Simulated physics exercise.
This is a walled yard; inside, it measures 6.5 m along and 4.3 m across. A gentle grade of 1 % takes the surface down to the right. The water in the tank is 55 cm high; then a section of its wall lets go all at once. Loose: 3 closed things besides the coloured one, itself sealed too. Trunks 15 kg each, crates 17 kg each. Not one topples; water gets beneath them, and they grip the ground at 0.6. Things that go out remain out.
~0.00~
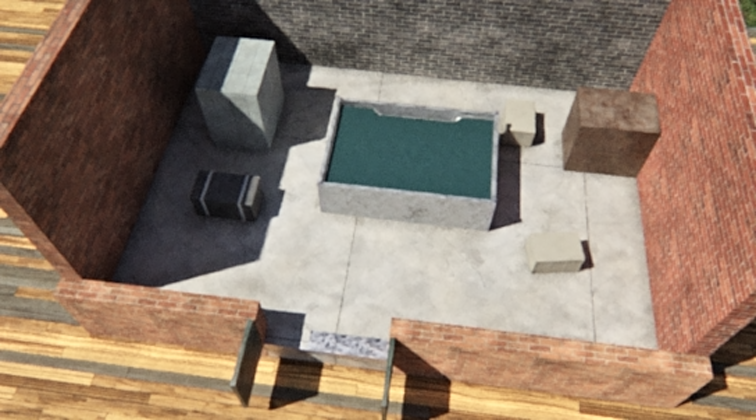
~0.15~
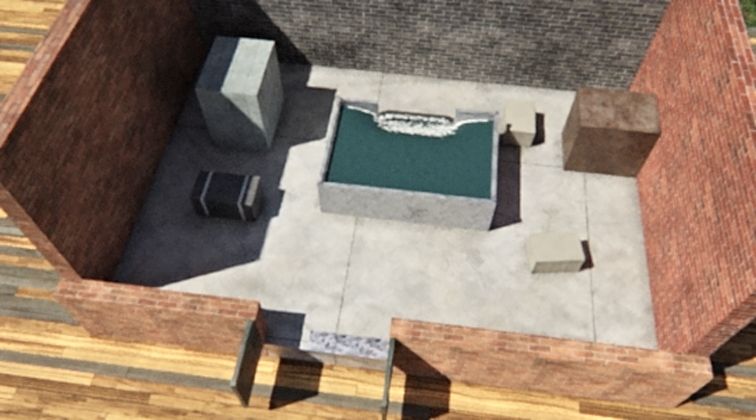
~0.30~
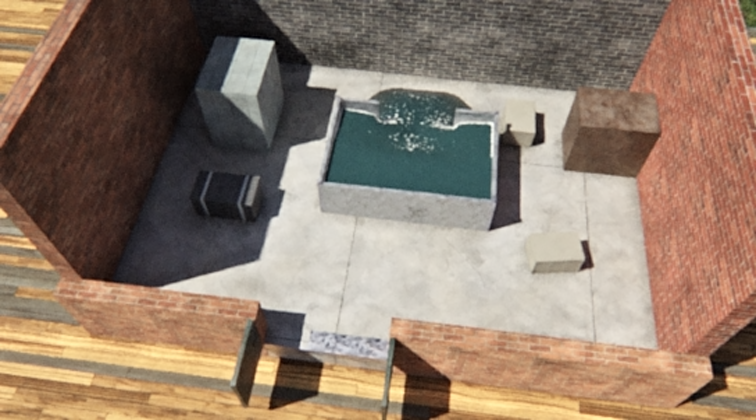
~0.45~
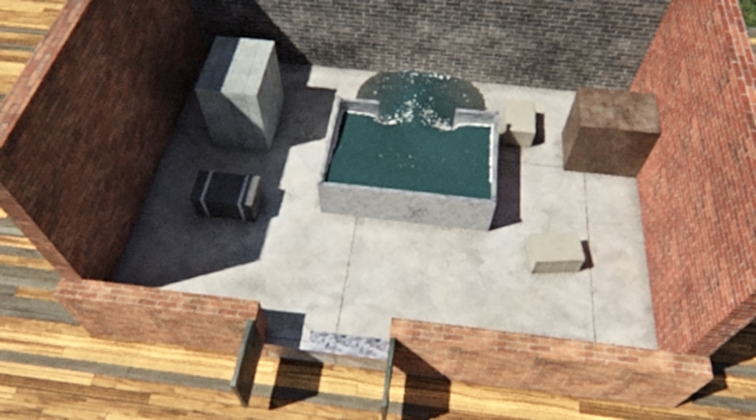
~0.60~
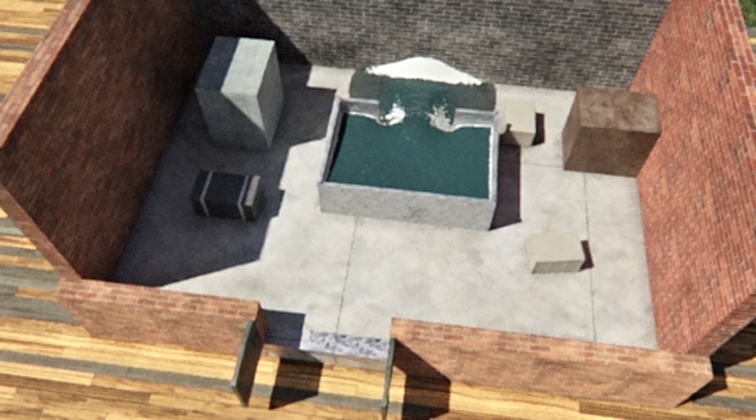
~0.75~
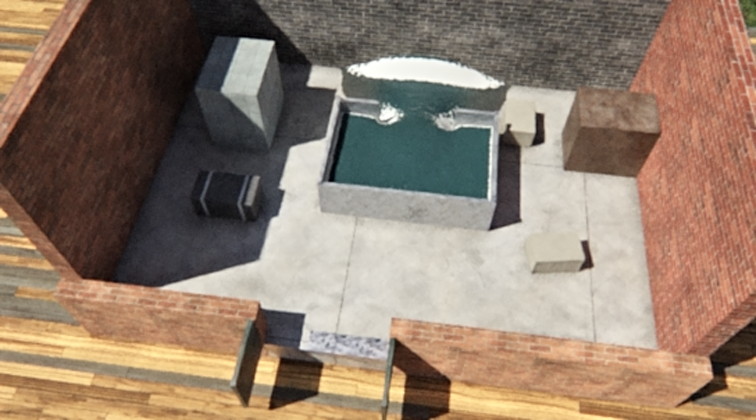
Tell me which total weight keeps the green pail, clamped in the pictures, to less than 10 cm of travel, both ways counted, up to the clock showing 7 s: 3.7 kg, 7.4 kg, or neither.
Neither of them does.
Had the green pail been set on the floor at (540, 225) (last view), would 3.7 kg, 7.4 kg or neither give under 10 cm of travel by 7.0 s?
Both fall short.
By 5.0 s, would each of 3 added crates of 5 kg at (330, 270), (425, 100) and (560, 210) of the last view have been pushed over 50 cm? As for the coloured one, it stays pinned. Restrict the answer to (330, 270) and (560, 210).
So the first one stays inside and the second one stays inside.
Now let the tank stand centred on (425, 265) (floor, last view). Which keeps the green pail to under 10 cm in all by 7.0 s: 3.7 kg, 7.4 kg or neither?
For that case: Both fail.
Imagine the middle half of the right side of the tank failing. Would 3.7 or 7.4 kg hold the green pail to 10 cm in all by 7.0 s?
Under that change, the first option suffices.
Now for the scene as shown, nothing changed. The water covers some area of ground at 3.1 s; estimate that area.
Some 14 m2 of it.
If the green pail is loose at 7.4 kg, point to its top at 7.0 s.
(197, 157).
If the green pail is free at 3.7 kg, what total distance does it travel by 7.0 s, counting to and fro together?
It would cover some 450 cm all told.
After 1.4 s the green pail would be 0 cm from its start with 3.7 kg and 0 cm from its start with 7.4 kg; 0 cm of water round it then.
After 3.1 s the green pail would be 100 cm from its start with 3.7 kg and 74 cm from its start with 7.4 kg; 10 cm of water round it then.
After 4.9 s the green pail would be 287 cm from its start with 3.7 kg and 175 cm from its start with 7.4 kg; 4 cm of water round it then.
After 7.0 s the green pail would be 353 cm from its start with 3.7 kg and 180 cm from its start with 7.4 kg; 5 cm of water round it then.
